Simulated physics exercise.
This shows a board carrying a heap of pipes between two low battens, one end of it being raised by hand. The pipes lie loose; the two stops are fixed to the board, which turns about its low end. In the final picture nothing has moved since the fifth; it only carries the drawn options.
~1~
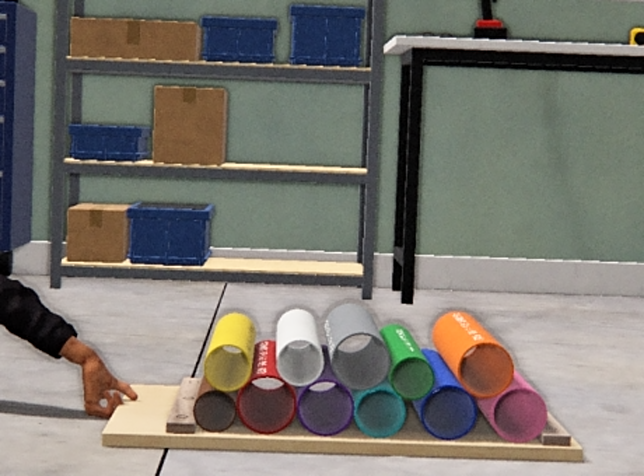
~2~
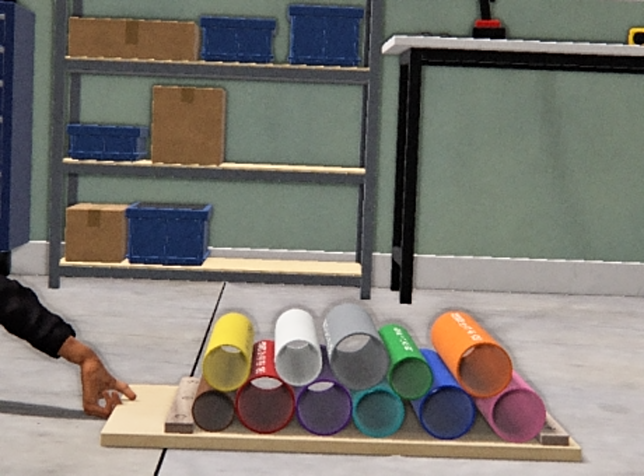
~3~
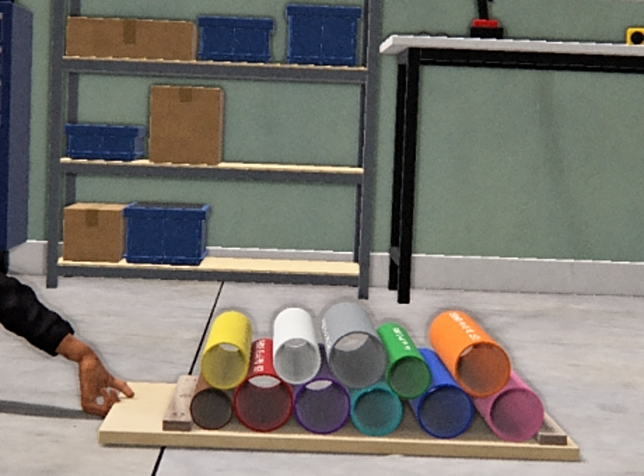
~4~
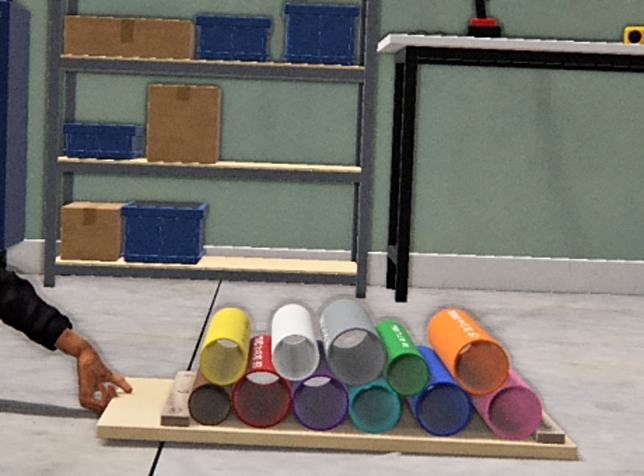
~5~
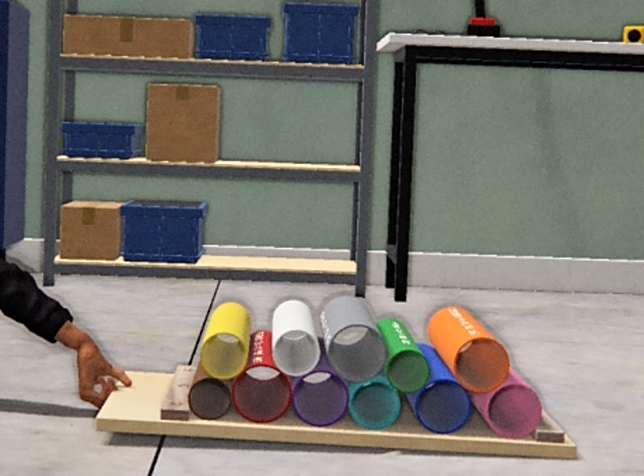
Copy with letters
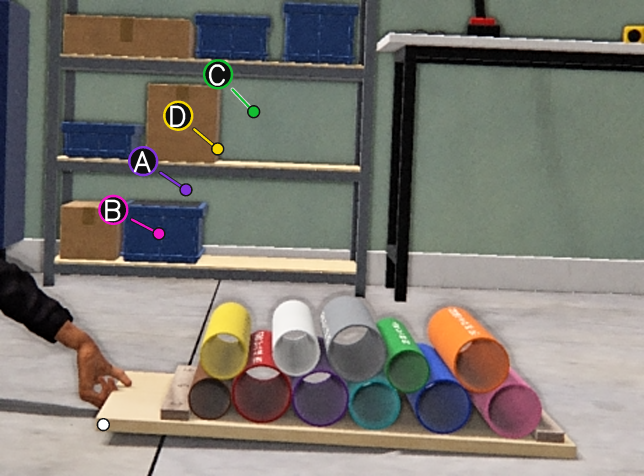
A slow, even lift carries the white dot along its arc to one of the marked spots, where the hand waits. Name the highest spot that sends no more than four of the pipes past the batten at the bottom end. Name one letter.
It can be raised to B.
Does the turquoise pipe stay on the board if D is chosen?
No, with D.
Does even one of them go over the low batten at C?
Yes.
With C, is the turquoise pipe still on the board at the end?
No, with C.
On the marked copy, A at (186, 190); B at (159, 234); C at (254, 112); D at (218, 149); the white dot at (103, 424).
Following B. Soon after the start, board at 16°.
Later, board at 26°.
In the end, board at 26°, none over the low batten.
As for the rest, A eleven over the low batten; C eleven over the low batten; D eleven over the low batten.
